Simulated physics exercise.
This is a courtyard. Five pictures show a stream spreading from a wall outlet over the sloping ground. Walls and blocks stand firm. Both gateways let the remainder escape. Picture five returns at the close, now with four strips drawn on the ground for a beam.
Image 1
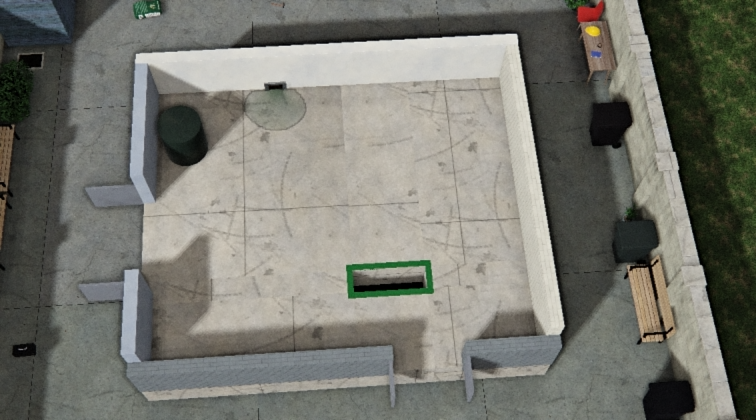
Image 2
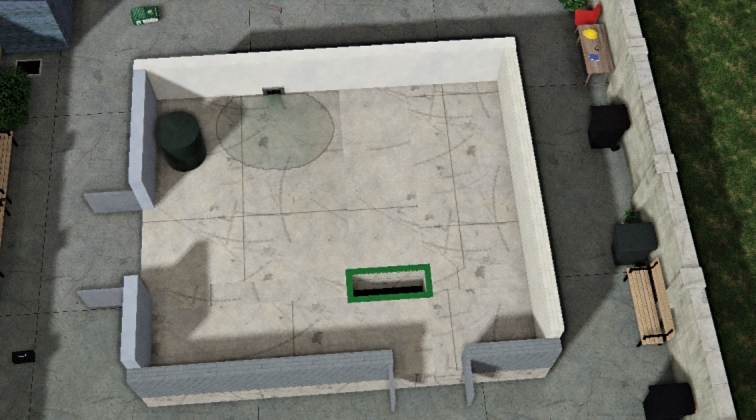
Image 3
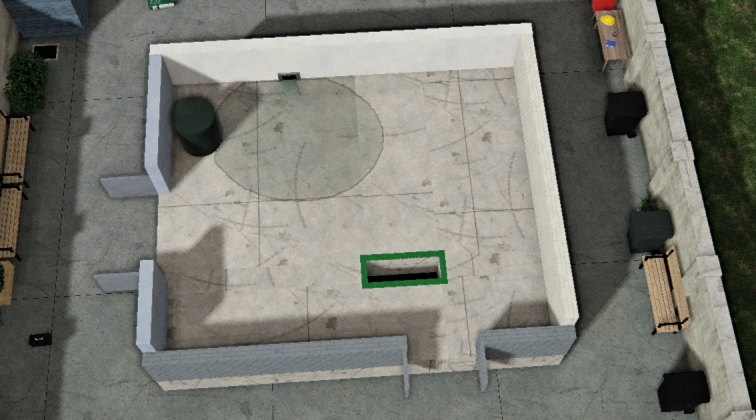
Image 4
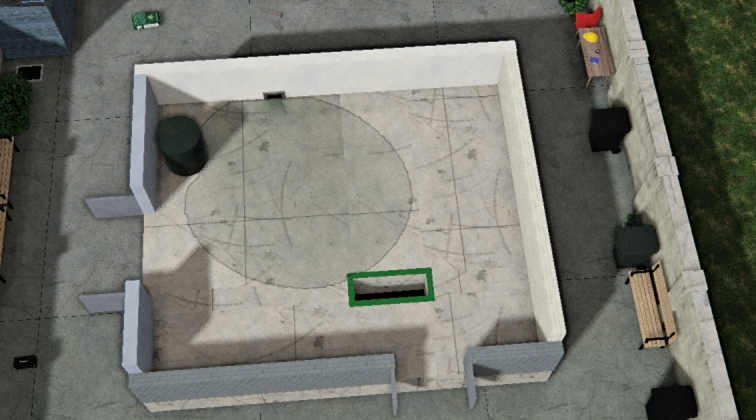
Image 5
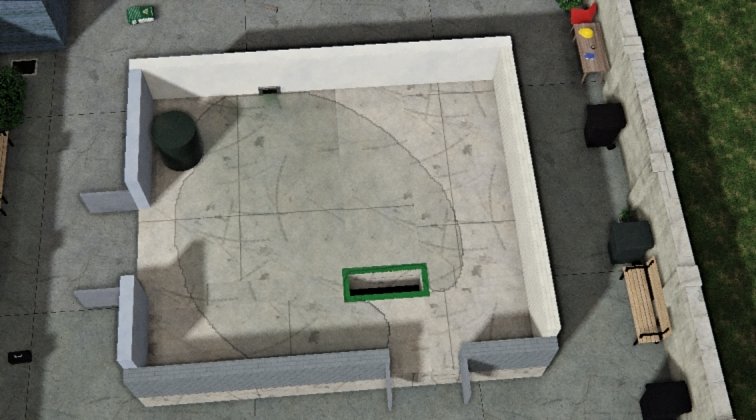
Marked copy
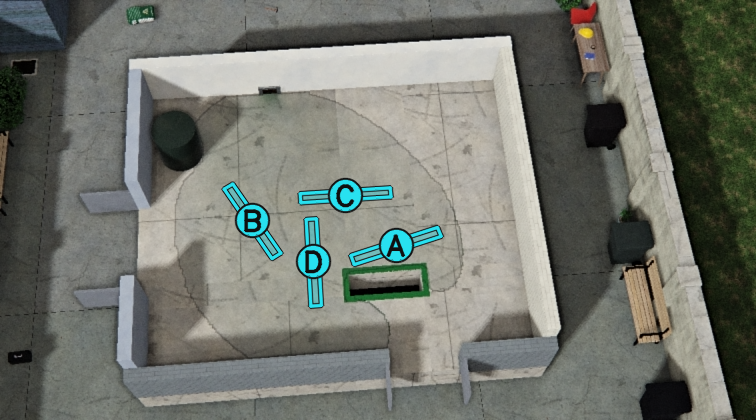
In a walled courtyard seen from above, a small patch of water lies by the outfall in the far wall. It widens steadily across the pale paving, passing the dark green barrel on the left, then reaches the green-framed gully, and water enters it as the sheet covers much of the floor.
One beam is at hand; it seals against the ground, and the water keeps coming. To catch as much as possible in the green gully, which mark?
B beats the others.
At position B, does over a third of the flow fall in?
Yes.
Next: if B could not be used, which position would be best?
Here it is position D.
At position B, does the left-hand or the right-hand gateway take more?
More leaves on the right.
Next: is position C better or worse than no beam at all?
Position C is worse.
In cyan, A from (352, 259) to (439, 231); B from (228, 186) to (276, 255); C from (300, 198) to (390, 192); D from (316, 305) to (311, 219).
Choosing A, about 18 % of the stream goes into the green gully, about 80 % out by the gates.
Choosing B, about 41 % of the stream goes into the green gully, about 55 % out by the gates.
Choosing C, about 16 % of the stream goes into the green gully, about 83 % out by the gates.
Choosing D, about 29 % of the stream goes into the green gully, about 67 % out by the gates.
